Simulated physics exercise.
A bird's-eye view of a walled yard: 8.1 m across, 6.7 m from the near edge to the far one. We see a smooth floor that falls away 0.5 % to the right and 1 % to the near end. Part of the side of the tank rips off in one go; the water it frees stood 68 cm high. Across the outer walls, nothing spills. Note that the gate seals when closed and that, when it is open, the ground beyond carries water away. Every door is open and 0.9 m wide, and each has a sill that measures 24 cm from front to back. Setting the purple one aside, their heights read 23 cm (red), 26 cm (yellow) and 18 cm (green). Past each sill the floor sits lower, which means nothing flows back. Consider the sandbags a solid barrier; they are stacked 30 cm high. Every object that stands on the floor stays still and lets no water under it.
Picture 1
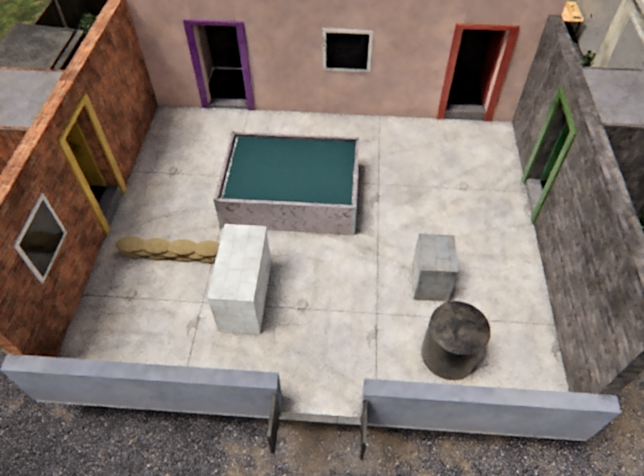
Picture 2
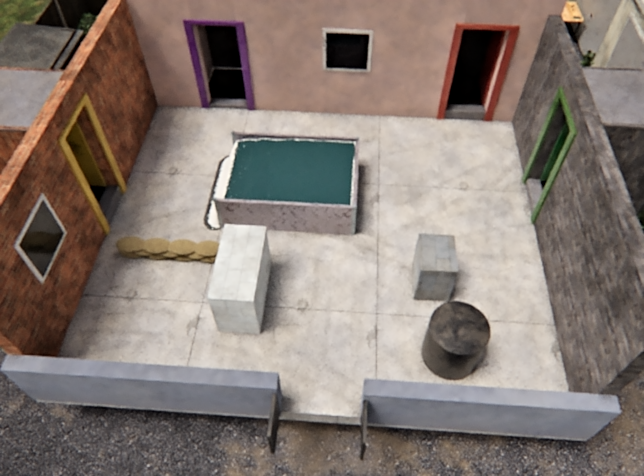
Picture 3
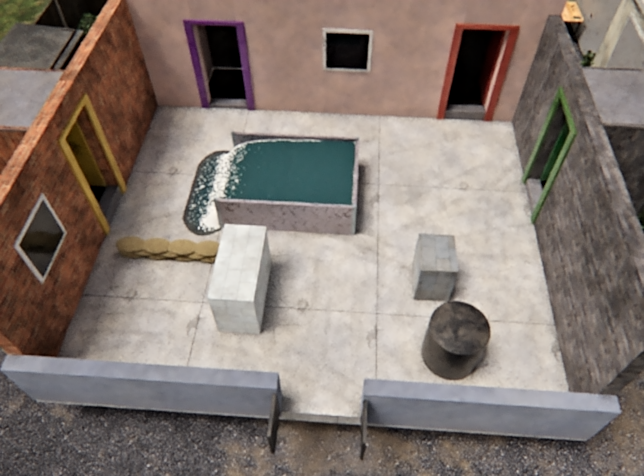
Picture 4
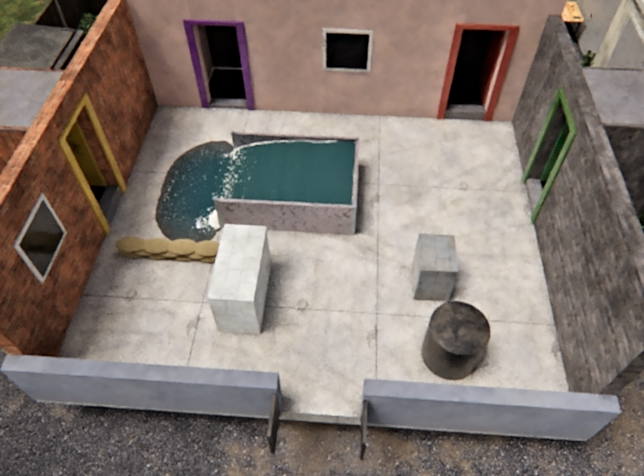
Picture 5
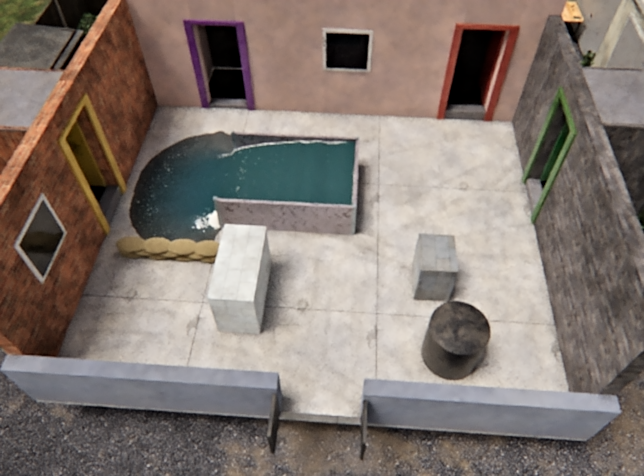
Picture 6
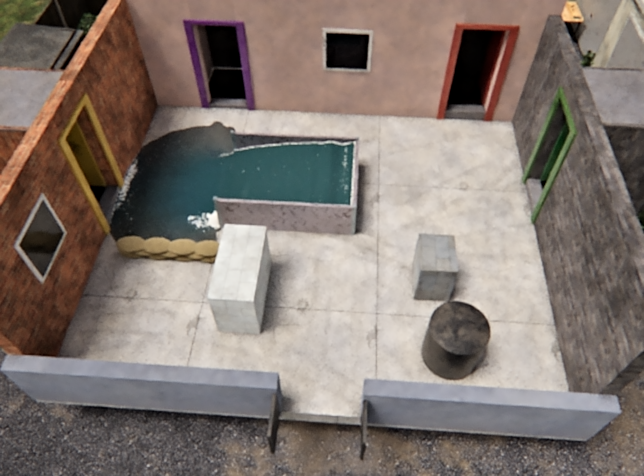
Dark green water bursts from the left end of a low, rectangular tank in a walled yard seen from a fixed, high viewpoint. Yellow and purple doorways stand left and back, red and green ones right, with tan sandbags, a pale block, a smaller grey block and a dark cylinder on the pale floor. Foaming at first, the water fans out leftward, rounding into a broad pool that spreads along the sandbags and towards the yellow doorway.
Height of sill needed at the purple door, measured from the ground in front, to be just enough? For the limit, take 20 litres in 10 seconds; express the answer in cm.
Approximately 11.5 cm.
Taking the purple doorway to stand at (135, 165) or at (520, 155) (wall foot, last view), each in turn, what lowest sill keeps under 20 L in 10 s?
In turn: About 33 cm, about 11.5 cm.
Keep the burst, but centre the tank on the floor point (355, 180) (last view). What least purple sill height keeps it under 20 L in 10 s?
About 14.0 cm.
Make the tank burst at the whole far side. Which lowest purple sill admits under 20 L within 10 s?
Then roughly 20 cm.
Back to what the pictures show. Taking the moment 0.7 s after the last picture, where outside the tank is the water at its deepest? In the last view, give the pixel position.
Look close to (121, 199).
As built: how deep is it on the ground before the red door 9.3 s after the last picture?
Lab note: Depth approx. 8.0 cm.
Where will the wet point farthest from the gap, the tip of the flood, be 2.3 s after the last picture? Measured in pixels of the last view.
(49, 379).
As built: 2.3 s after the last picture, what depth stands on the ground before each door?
In cm: Red 0, yellow 31, green 0, purple 14.
Then, 0.7 s after the last picture water covers 15 % of the floor, deepest (41 cm) near (121, 199); 1 cm at the purple door, 0 litres in over its 9 cm sill.
Then, 2.3 s after the last picture water covers 35 % of the floor, deepest (36 cm) near (157, 111); 14 cm at the purple door, 1 litre in over its 9 cm sill.
Then, 9.3 s after the last picture water covers 95 % of the floor, deepest (16 cm) near (502, 411); 4 cm at the purple door, 45 litres in over its 9 cm sill.
At the purple door as built, the water peaked near 15 cm, 2.9 s after the last picture.
Run again over the same 10 s with other heights there, 39 litres in over 9.5 cm, 14 litres over 12.5 cm. The limit of 20 litres is kept from about 11.5 cm up.
